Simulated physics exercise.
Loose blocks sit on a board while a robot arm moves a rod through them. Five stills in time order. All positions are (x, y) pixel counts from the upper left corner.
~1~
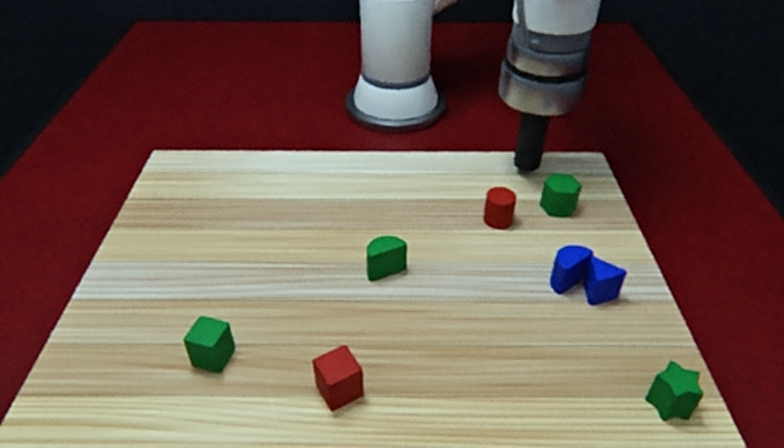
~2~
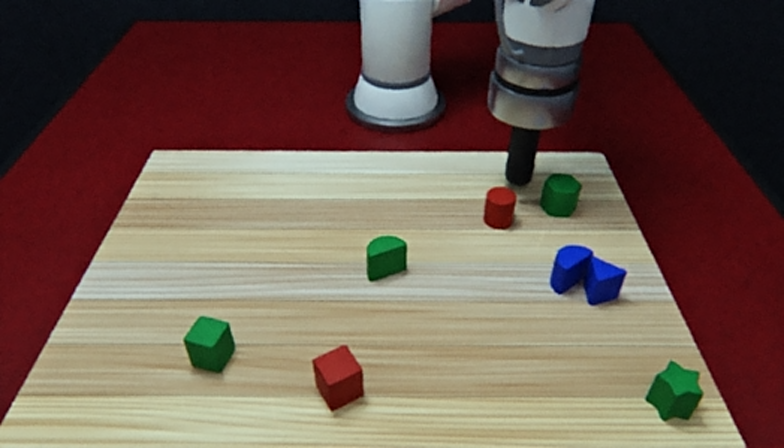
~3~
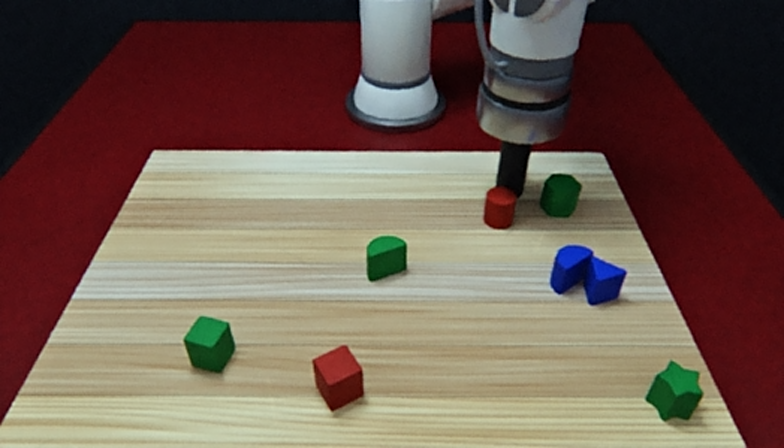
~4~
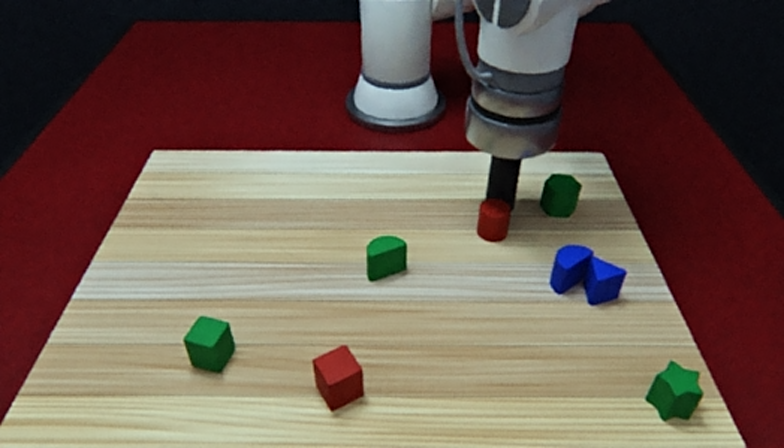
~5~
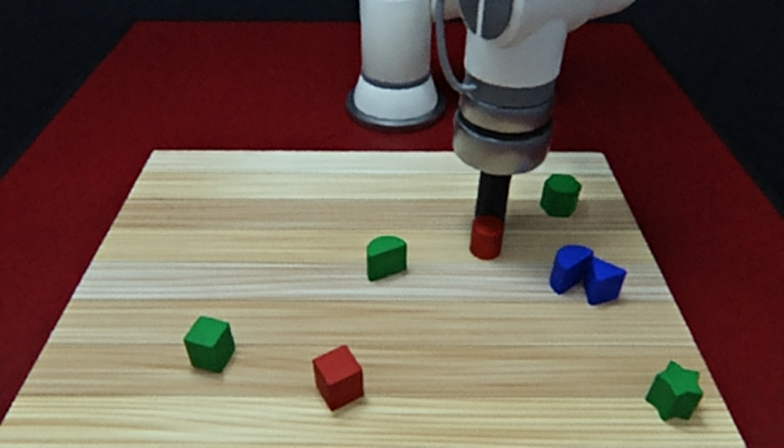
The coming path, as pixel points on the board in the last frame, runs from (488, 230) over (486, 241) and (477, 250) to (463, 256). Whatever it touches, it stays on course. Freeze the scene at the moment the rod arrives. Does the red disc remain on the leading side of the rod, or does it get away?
Lost on the way.
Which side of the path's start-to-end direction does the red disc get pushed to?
Its sideways move is to the left.
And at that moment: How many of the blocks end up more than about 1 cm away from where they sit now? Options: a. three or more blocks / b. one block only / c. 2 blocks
I choose b.
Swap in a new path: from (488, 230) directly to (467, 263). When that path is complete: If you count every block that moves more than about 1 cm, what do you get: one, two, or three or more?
Just one will move.
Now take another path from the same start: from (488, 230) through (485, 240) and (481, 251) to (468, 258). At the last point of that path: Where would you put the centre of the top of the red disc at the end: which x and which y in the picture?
It ends at (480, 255).
The first path, step by step. Halfway along, rod (483, 238); red disc (485, 242).
At the end, rod (464, 248); green half-round block in place; red disc (478, 252).
